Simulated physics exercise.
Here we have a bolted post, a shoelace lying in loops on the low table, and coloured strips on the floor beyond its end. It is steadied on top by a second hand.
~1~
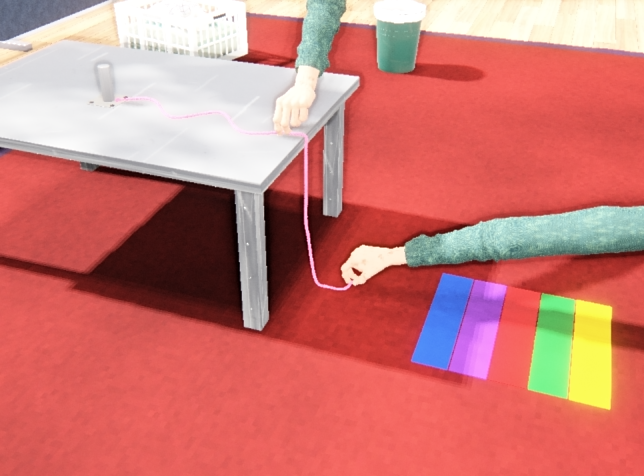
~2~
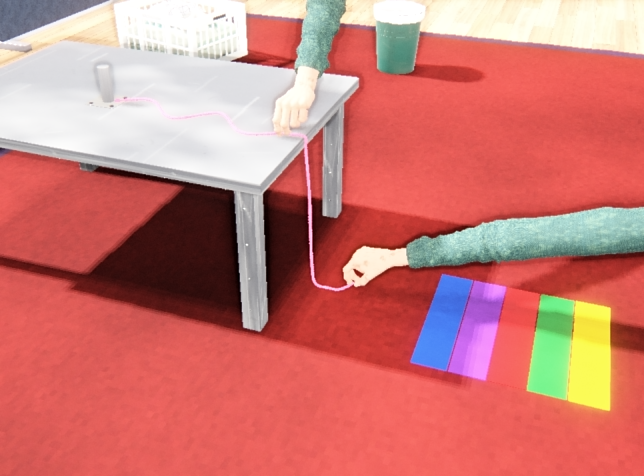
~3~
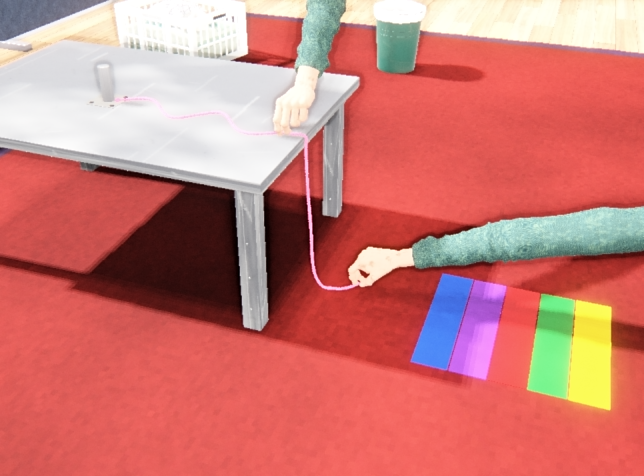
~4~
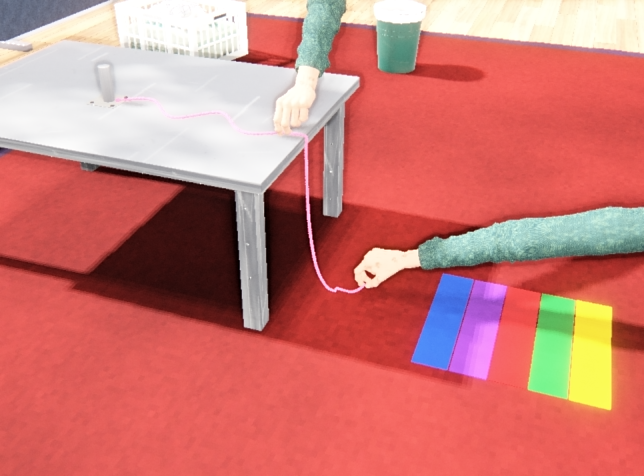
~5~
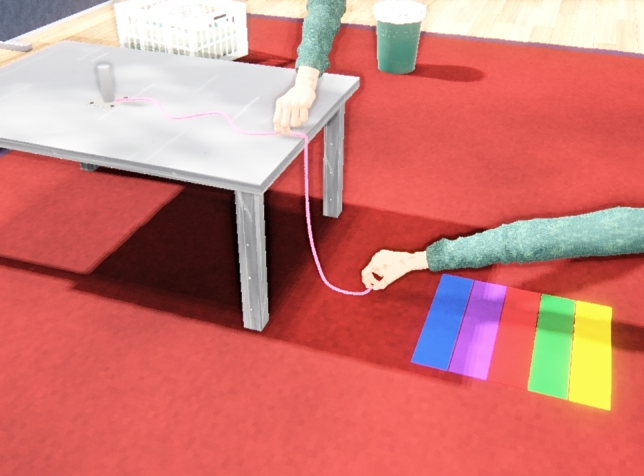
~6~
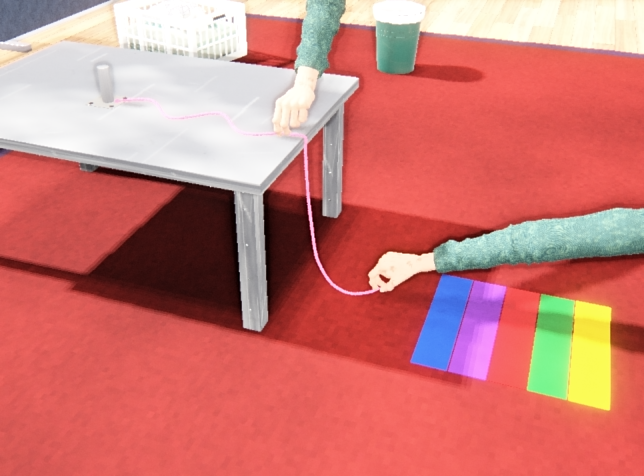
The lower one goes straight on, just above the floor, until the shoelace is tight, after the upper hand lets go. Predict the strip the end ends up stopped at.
The end ends up at the red strip.
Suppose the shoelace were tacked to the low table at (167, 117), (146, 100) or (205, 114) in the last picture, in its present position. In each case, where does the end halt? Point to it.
They end up at (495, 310), (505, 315) and (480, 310).
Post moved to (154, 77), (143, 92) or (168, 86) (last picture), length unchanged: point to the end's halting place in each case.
The first try gives about (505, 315), the second about (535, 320) and the third about (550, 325).
Soon after, end near (457, 305); over blue.
After that, end near (494, 313); over purple.
At the stop, end near (516, 317); over red. It halts on the red strip.
